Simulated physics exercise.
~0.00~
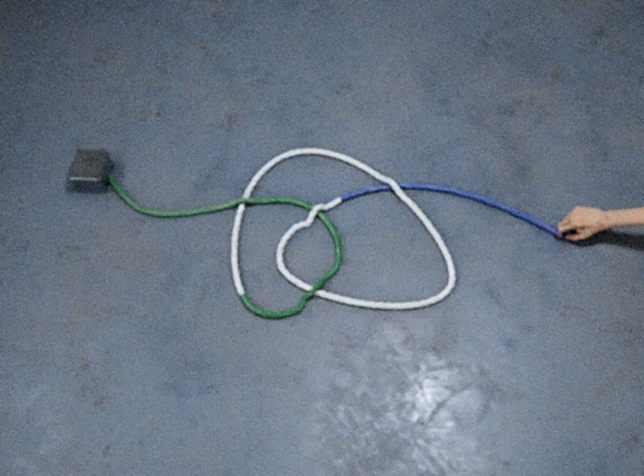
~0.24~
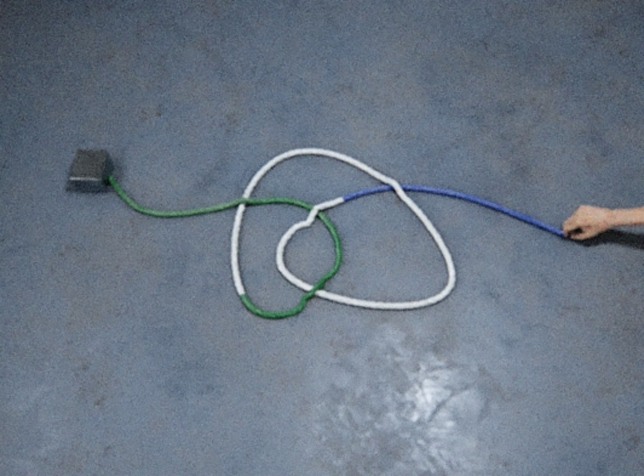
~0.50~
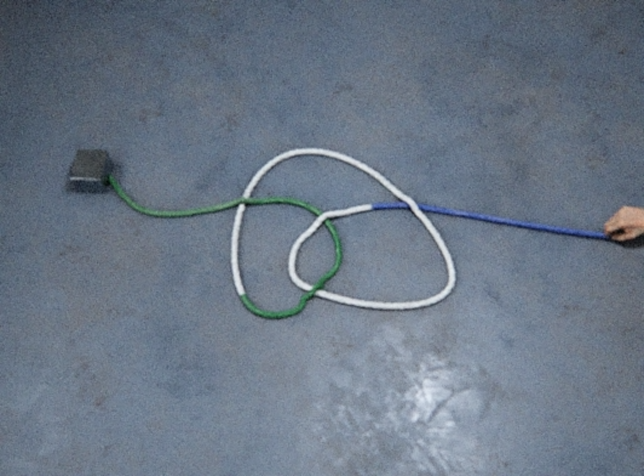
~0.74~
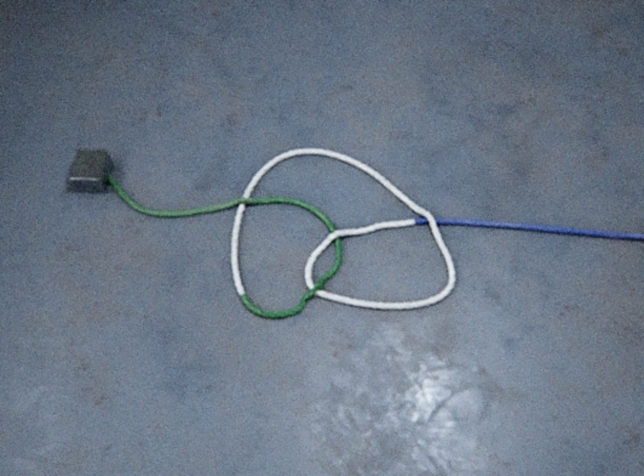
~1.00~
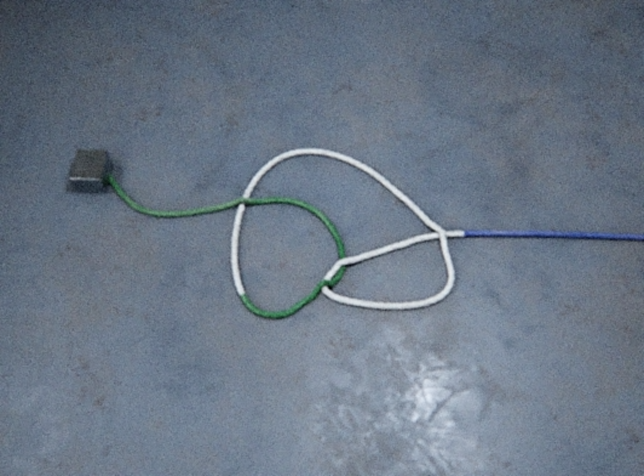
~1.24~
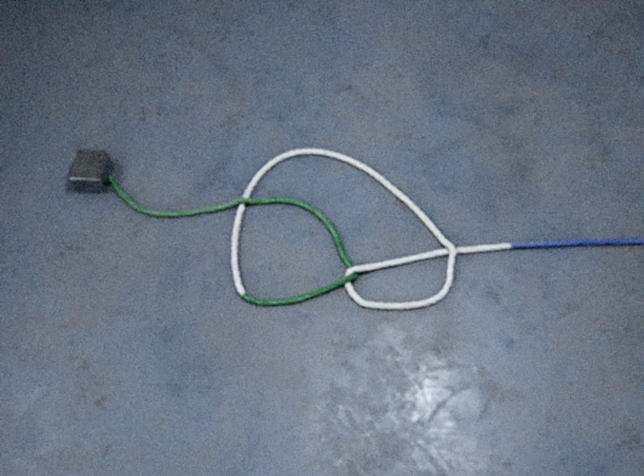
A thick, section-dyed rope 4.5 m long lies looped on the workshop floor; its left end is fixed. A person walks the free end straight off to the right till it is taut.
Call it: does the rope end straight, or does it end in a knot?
It ends in a knot.
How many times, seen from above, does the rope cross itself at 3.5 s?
4.
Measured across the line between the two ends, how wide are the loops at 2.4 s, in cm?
Some 38 cm.
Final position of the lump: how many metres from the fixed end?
Position: Approx. 1.4 m along.
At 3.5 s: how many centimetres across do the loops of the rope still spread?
The width is around 6 cm.
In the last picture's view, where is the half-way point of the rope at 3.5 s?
That point lies near pixel (469, 212) in the last picture.
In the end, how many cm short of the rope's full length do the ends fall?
Roughly 30 centimetres.
After 2.4 s, the ends are 2.8 m apart, loops still 38 cm across.
After 3.5 s, the ends are 3.4 m apart, loops still 7 cm across.
After 4.7 s, the ends are 4.1 m apart, loops still 9 cm across.
After 5.8 s, the ends are 4.2 m apart, loops still 7 cm across.
After 6.1 s, the ends are 4.2 m apart, loops still 6 cm across.
